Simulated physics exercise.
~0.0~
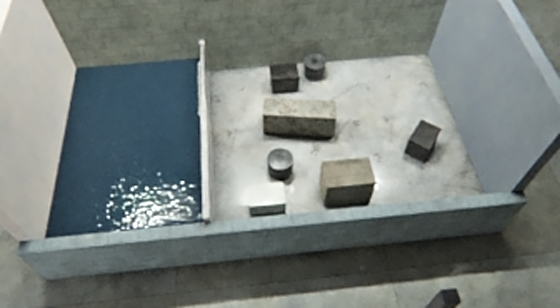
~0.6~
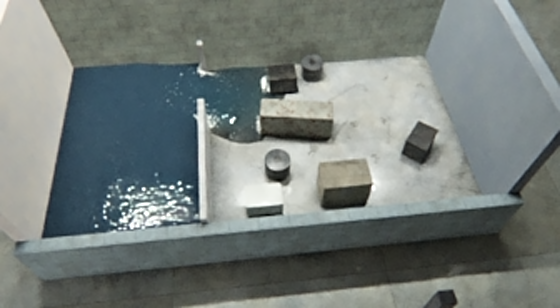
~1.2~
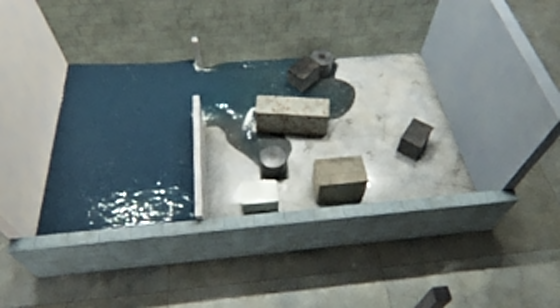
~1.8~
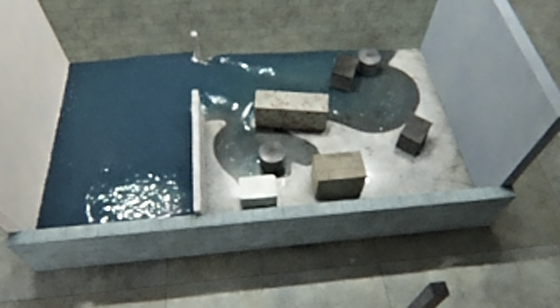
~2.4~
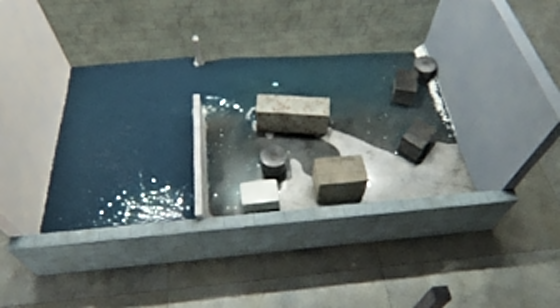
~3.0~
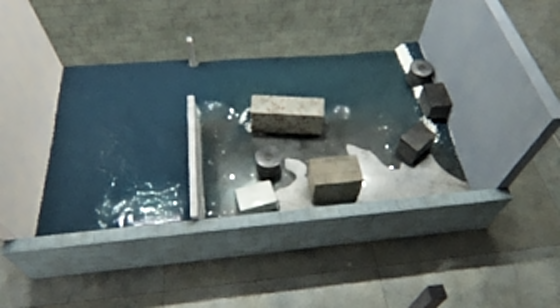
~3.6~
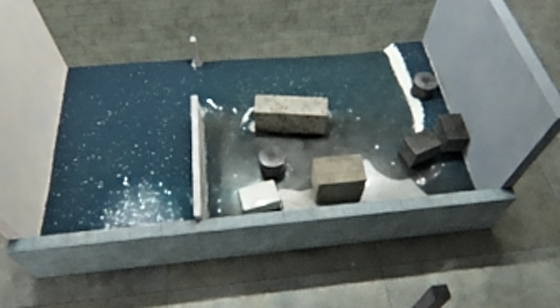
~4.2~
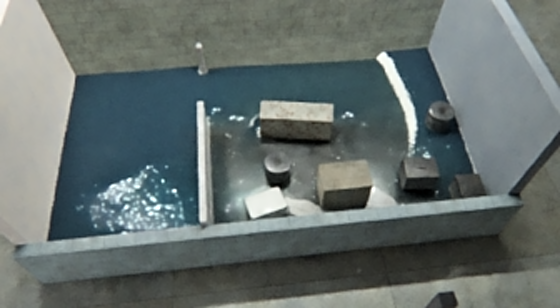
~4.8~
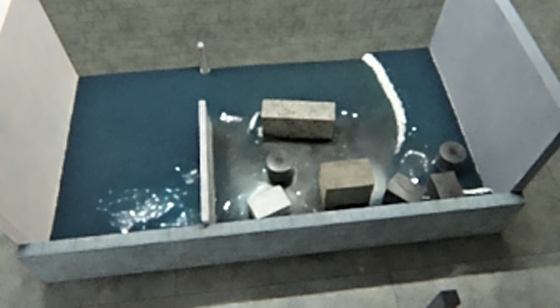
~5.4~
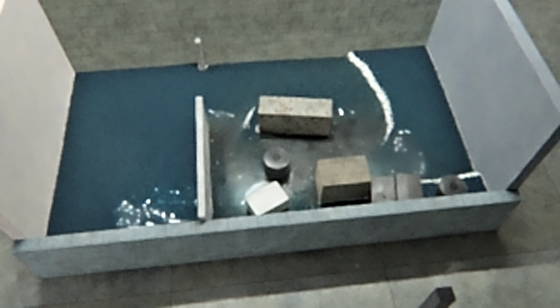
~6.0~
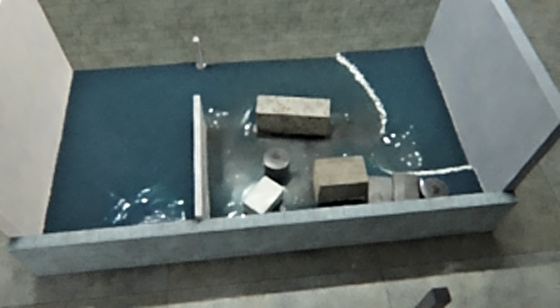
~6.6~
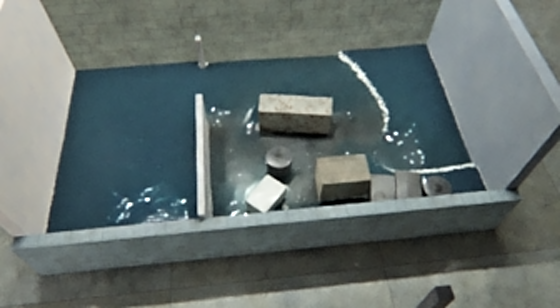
Dark water pours from the left room through a gap at the back of the partition and spreads across the right room's pale floor, sweeping a dark crate and a cylinder rightward, then down the right side with another crate, until all three rest clustered near the front wall beside a larger block.
